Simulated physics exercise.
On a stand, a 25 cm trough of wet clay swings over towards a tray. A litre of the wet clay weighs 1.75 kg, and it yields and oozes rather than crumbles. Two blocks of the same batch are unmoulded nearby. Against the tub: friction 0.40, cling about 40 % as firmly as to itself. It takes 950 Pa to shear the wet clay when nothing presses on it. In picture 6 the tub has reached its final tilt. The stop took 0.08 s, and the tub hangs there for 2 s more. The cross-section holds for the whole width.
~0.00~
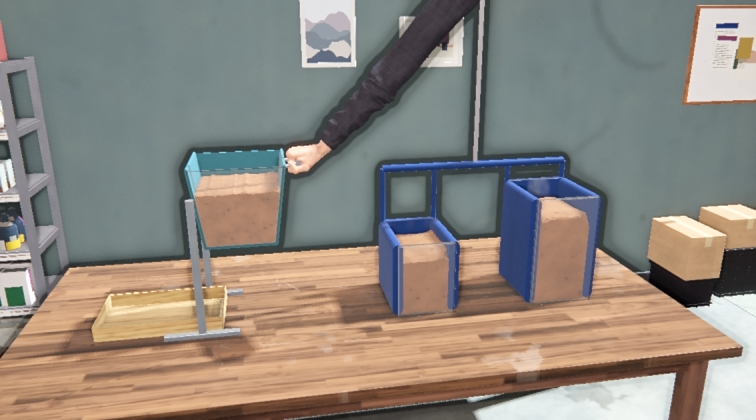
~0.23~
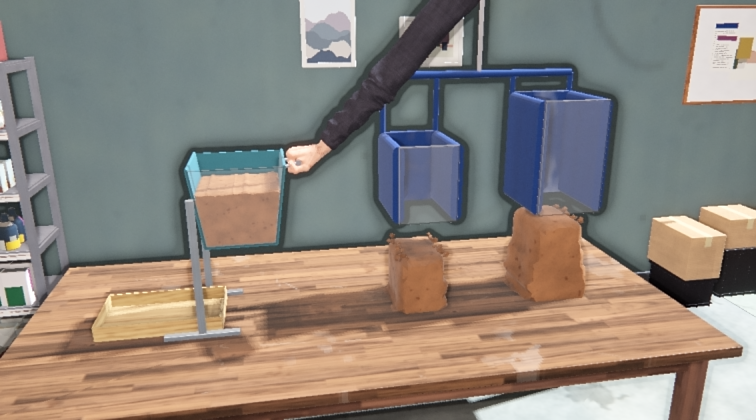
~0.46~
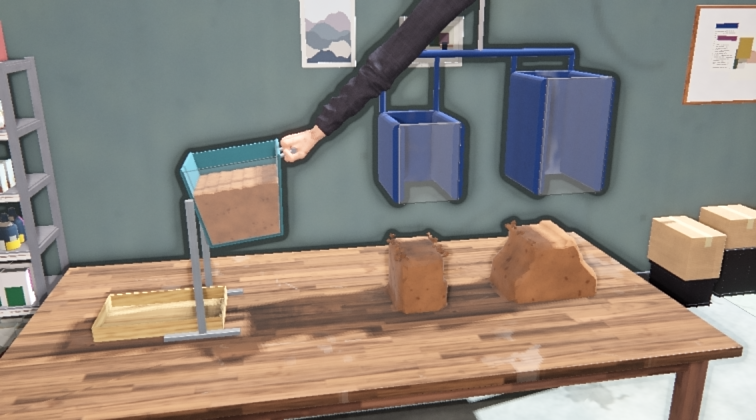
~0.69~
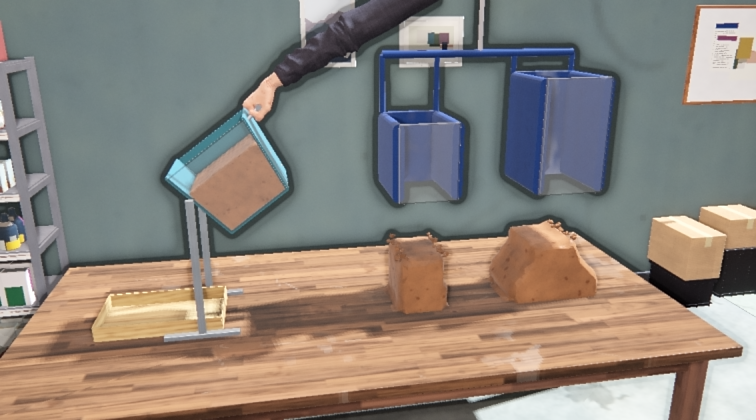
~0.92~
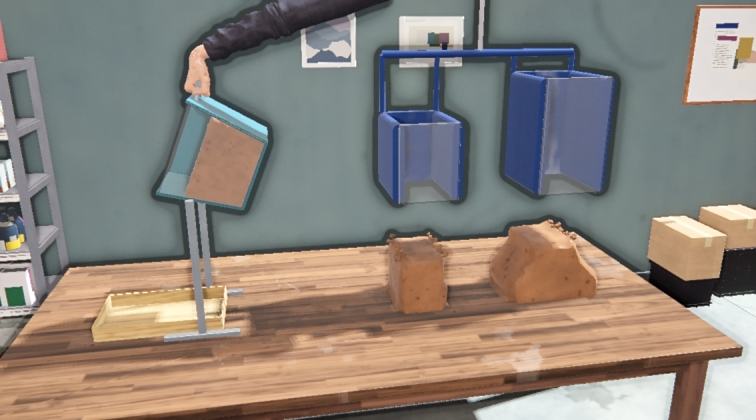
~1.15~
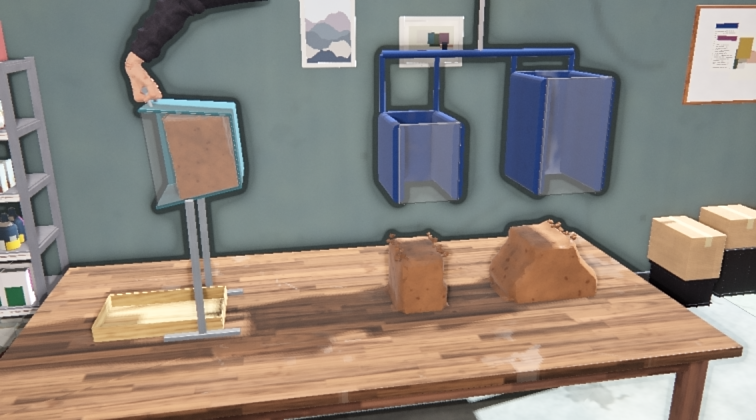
In a room with a grey-green wall, shelving at left and cardboard boxes at right, a wooden table is seen from slightly above by a still camera. A clear, teal-rimmed tub of brown clay sits on a stand beside a shallow yellowish tray, with two blue moulds to the right. The moulds rise off two clay blocks, the larger slumping, then a dark-sleeved arm swings the tub leftward onto its side, the clay still inside.
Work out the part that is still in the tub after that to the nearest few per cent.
The part that is still in the tub after that is near 48 %.
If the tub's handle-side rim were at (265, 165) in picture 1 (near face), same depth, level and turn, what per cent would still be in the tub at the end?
Then about 100 %.
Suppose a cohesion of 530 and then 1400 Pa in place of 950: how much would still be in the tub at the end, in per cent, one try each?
In that order: 45 %, 95 %.
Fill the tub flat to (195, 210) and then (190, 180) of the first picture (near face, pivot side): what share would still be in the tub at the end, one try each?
In that order: 45 %, 35 %.
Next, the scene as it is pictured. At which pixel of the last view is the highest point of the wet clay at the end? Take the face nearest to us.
At about (214, 157).
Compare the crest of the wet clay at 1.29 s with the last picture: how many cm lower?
Some 3 cm.
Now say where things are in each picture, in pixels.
The first picture shows handle-side rim at (283, 166), tilt 0 degrees; crest of the wet clay at (209, 195); block heights 21 cm, 33 cm (left to right).
The second picture shows handle-side rim at (283, 166), tilt 0 degrees; crest of the wet clay at (209, 195); block heights 21 cm, 29 cm (left to right).
The third picture shows handle-side rim at (277, 156), tilt 7 degrees; crest of the wet clay at (273, 182); block heights 21 cm, 23 cm (left to right).
The fourth picture shows handle-side rim at (242, 120), tilt 36 degrees; crest of the wet clay at (253, 145); block heights 21 cm, 22 cm (left to right).
The fifth picture shows handle-side rim at (186, 103), tilt 68 degrees; crest of the wet clay at (212, 120); block heights 21 cm, 22 cm (left to right).
The sixth picture shows handle-side rim at (139, 113), tilt 93 degrees; crest of the wet clay at (212, 118); block heights 21 cm, 22 cm (left to right).
After 1.29 s, the tub is at 94 degrees and holds 100 %.
After 1.46 s, the tub is at 94 degrees and holds 78 %.
After 1.63 s, the tub is at 94 degrees and holds 53 %.
After 1.80 s, the tub is at 94 degrees and holds 48 %.
After 3.15 s, the tub is at 94 degrees and holds 48 %.
